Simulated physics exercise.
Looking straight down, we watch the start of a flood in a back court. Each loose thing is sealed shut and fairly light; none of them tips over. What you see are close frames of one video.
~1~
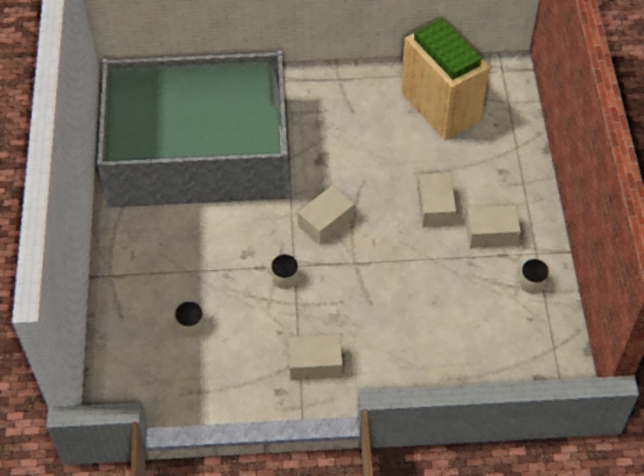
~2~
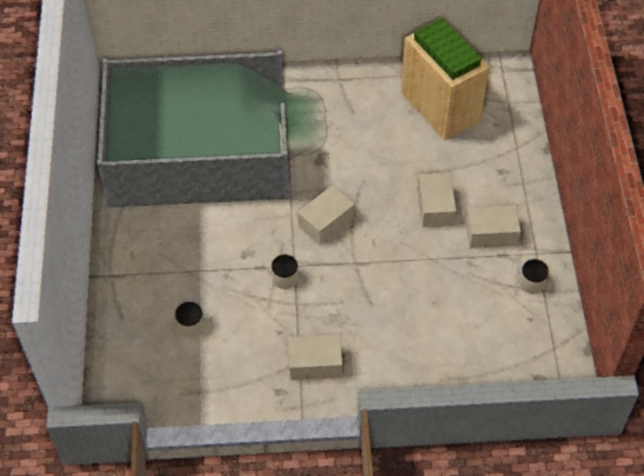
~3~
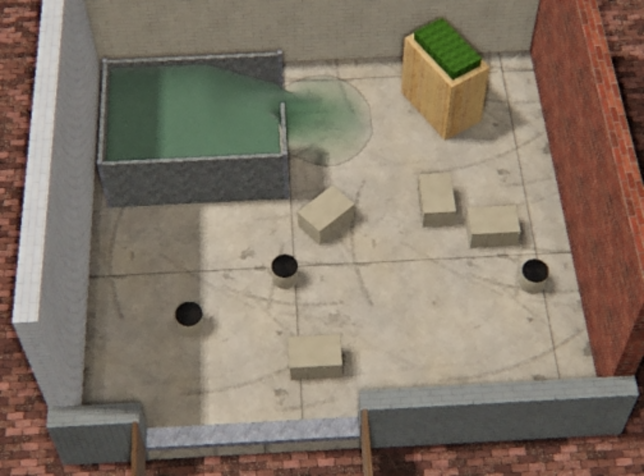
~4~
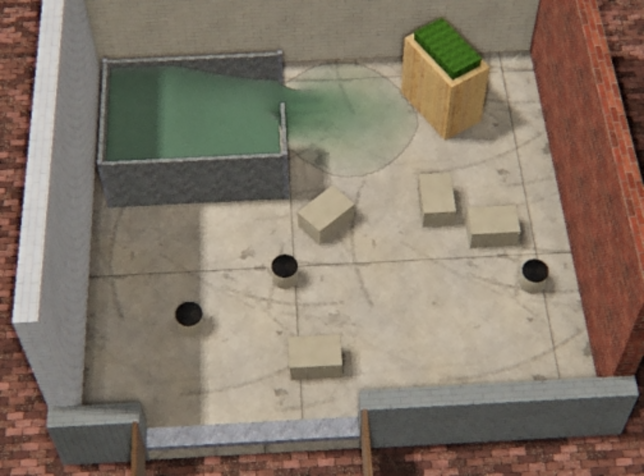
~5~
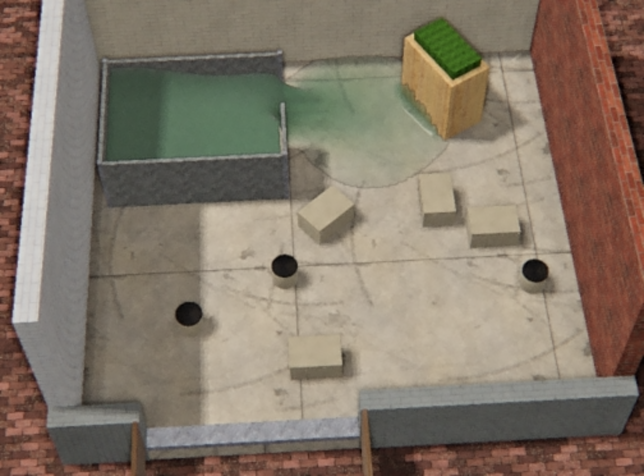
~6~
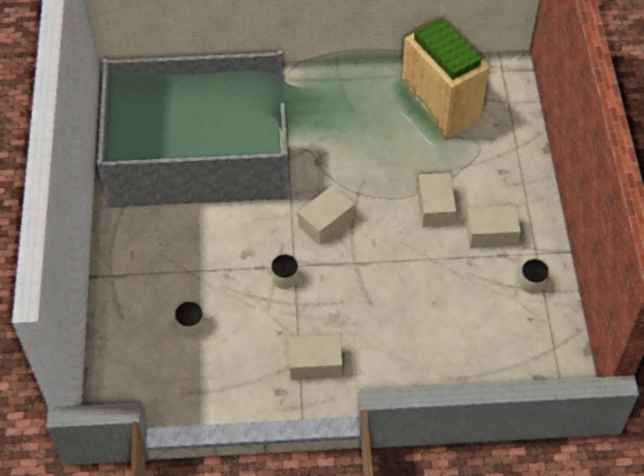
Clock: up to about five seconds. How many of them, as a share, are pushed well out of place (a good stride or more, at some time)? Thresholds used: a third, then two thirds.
My call: A third to two thirds.
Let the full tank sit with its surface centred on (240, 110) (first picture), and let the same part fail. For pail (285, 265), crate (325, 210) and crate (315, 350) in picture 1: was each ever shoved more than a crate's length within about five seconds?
First never got that far, then never got that far, then got that far.
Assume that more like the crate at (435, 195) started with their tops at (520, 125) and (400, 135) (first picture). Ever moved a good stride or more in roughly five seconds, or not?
As listed: Moved that far, that far or more.
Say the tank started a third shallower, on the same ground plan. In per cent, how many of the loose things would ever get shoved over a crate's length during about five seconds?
About 40 %.
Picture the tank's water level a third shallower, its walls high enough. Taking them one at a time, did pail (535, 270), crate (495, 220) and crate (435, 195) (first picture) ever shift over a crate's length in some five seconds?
As asked: Went the distance, went the distance, went the distance.
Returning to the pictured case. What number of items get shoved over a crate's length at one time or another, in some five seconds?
The count is 4.
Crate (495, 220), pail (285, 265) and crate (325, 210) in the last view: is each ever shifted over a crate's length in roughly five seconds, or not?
Object by object as listed: Travels that far, falls short and falls short.
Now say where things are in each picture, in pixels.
A crate at (315, 351), on the bottom; a pail at (285, 265), on the bottom; 0 of 7 have shifted, in the first picture.
A crate at (315, 351) rests on the ground; a pail at (285, 265) rests on the ground; 0 of 7 have shifted, in the second picture.
A crate at (315, 351) rests on the ground; a pail at (285, 265) rests on the ground; 0 of 7 have shifted, in the third picture.
A crate at (315, 351) rests on the ground; a pail at (285, 265), on the bottom; 0 of 7 have shifted, in the fourth picture.
A crate at (315, 351) rests on the ground; a pail at (285, 265) rests on the ground; 0 of 7 have shifted, in the fifth picture.
A crate at (315, 351) rests on the ground; a pail at (285, 265) rests on the ground; 0 of 7 have shifted, in the sixth picture.
A moment on, 0 of 7 are well off their spots; 0 afloat.
Next, 2 of 7 are well off their spots; 0 afloat.
Later, 3 of 7 are well off their spots; 3 afloat.
In the end, 4 of 7 are well off their spots, and 4 have been at some point; 1 afloat.
